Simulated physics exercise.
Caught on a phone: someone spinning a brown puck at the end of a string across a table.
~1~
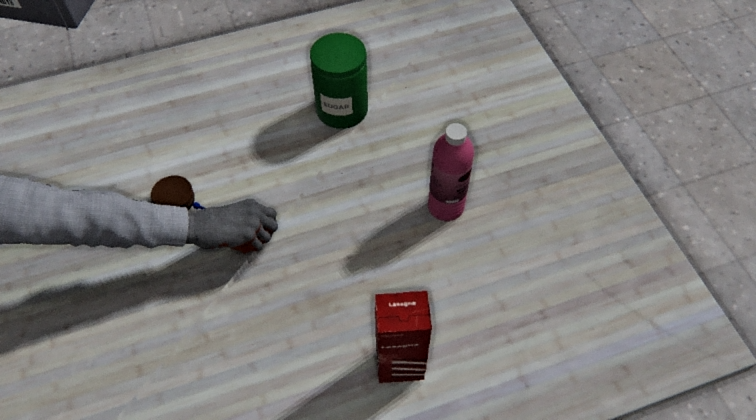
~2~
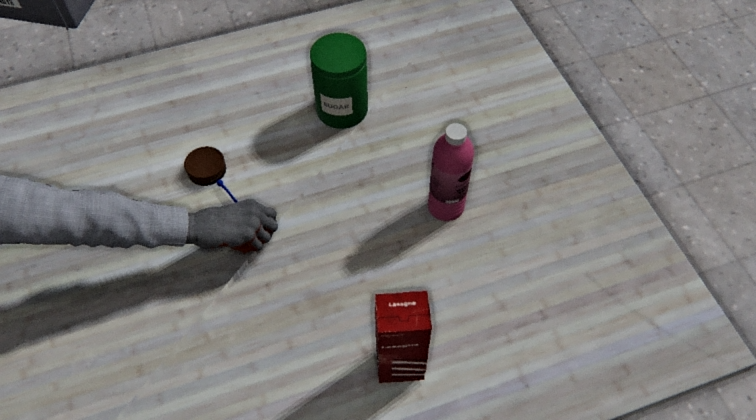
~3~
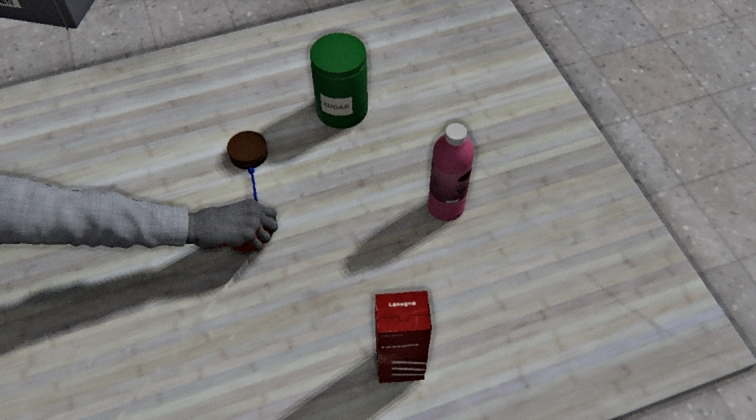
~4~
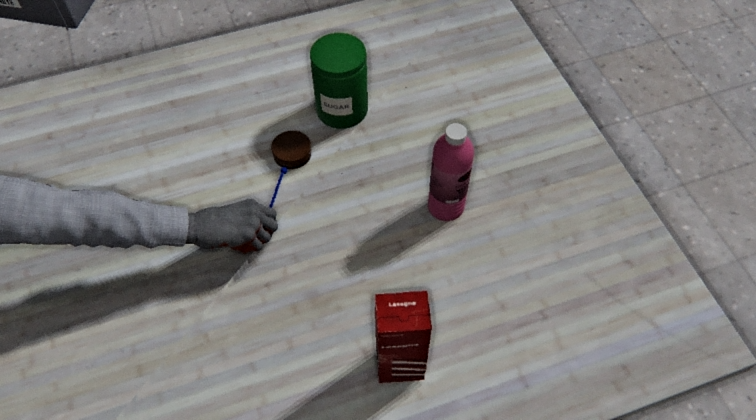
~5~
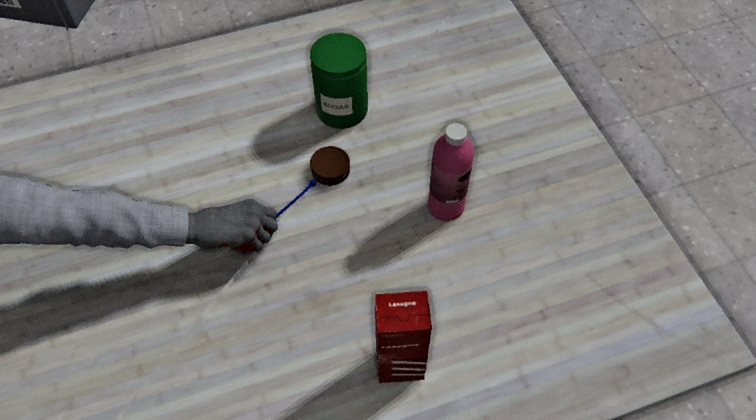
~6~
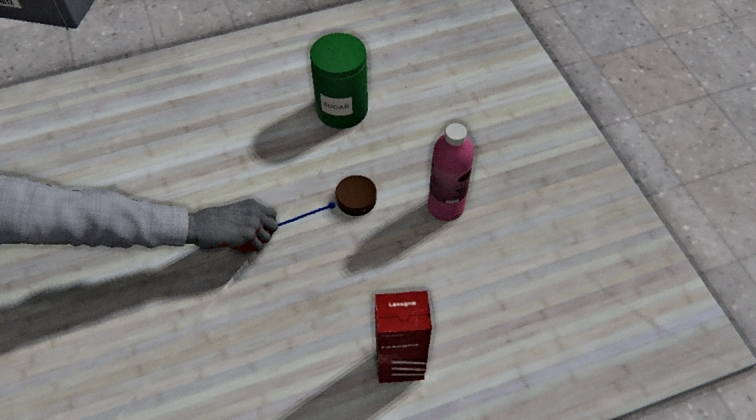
Brown puck on a blue string swinging clockwise around a gloved hand, passing between it and a green canister toward the right.
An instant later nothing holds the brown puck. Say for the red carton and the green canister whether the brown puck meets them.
As it turns out, the red carton takes the knock and the green canister stays untouched.
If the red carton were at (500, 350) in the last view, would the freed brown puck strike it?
It escapes.
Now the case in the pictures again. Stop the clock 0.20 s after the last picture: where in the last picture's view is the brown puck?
Around (406, 369).
Then, 0.08 s after the last picture, puck near (379, 273).
Then, 0.20 s after the last picture, puck near (406, 369); red carton pushed aside.
At rest, puck out of view; red carton knocked off. The red carton is struck and the green canister remains clear.
